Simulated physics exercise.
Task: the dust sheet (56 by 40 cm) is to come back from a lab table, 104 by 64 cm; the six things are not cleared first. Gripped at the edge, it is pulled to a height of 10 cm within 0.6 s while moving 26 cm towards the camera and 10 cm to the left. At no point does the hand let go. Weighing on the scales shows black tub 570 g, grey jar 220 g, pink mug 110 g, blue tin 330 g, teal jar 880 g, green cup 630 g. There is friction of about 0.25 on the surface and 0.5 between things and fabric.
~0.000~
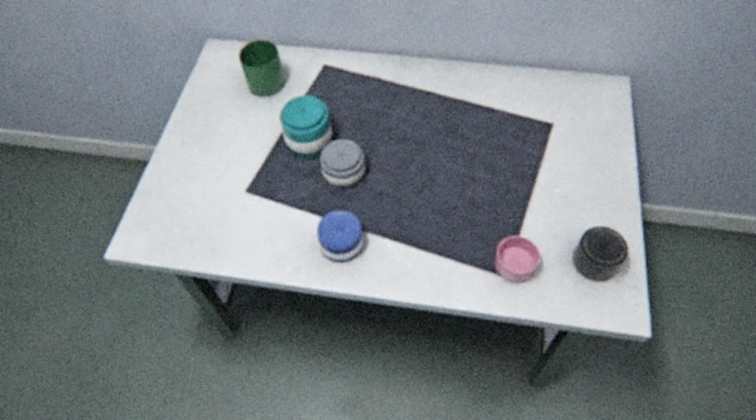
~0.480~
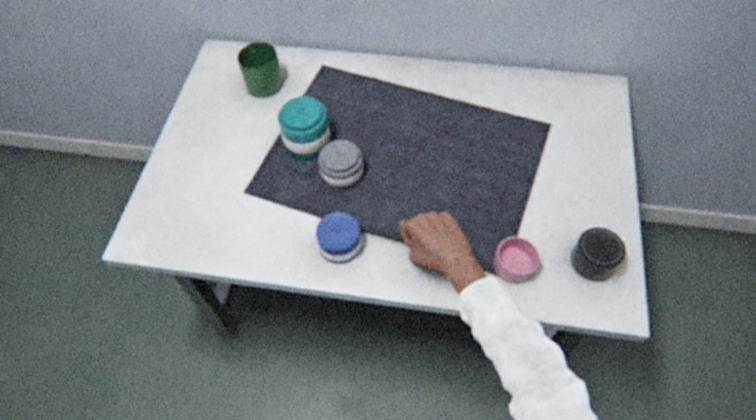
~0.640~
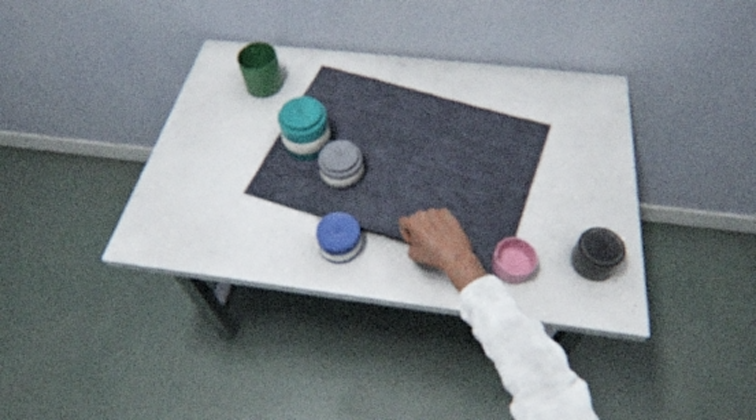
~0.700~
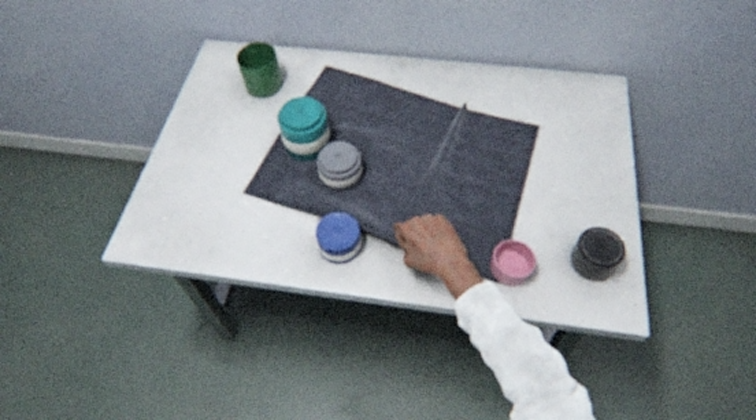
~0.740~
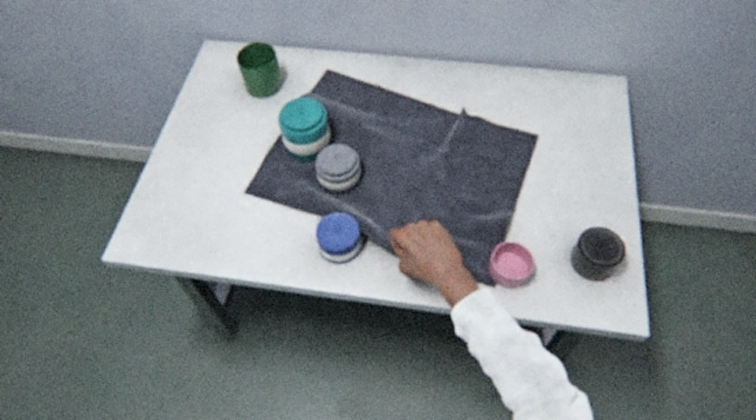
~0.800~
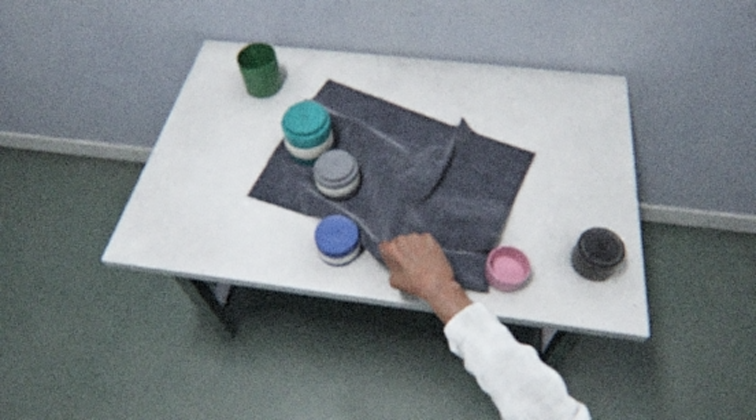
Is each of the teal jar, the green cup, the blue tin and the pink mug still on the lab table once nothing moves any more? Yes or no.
Teal jar yes, green cup yes, blue tin no, pink mug yes.
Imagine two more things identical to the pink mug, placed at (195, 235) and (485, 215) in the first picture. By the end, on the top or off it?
So the first copy ends up on top, while the second copy ends up below.
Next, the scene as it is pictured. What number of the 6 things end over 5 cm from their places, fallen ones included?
Counting them up, I get 3.
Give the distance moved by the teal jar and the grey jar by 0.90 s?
The teal jar is 6 cm out, the grey jar 8 cm.
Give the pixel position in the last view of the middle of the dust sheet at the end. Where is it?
Around (396, 287).
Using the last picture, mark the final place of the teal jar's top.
End position in the last picture: Approx. (348, 207).
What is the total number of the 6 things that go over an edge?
1 in all.
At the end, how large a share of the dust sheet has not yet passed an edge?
Some 65 in a hundred.
By 0.9 s, 95 % of the dust sheet is still over the top; teal jar 7 cm off its start, blue tin 6 cm off its start, pink mug 4 cm off its start.
By 1.0 s, 85 % of the dust sheet is still over the top; teal jar 13 cm off its start, blue tin 13 cm off its start, pink mug 5 cm off its start.
By 1.1 s, 75 % of the dust sheet is still over the top; blue tin over the edge, teal jar 21 cm off its start at (341, 185), pink mug 5 cm off its start at (502, 275).
By 1.2 s, 65 % of the dust sheet is still over the top; blue tin over the edge, teal jar 24 cm off its start, pink mug 5 cm off its start.
By 2.8 s, 65 % of the dust sheet is still over the top; blue tin over the edge, teal jar 26 cm off its start at (348, 207), pink mug 5 cm off its start at (502, 275), green cup 0 cm off its start at (256, 56).
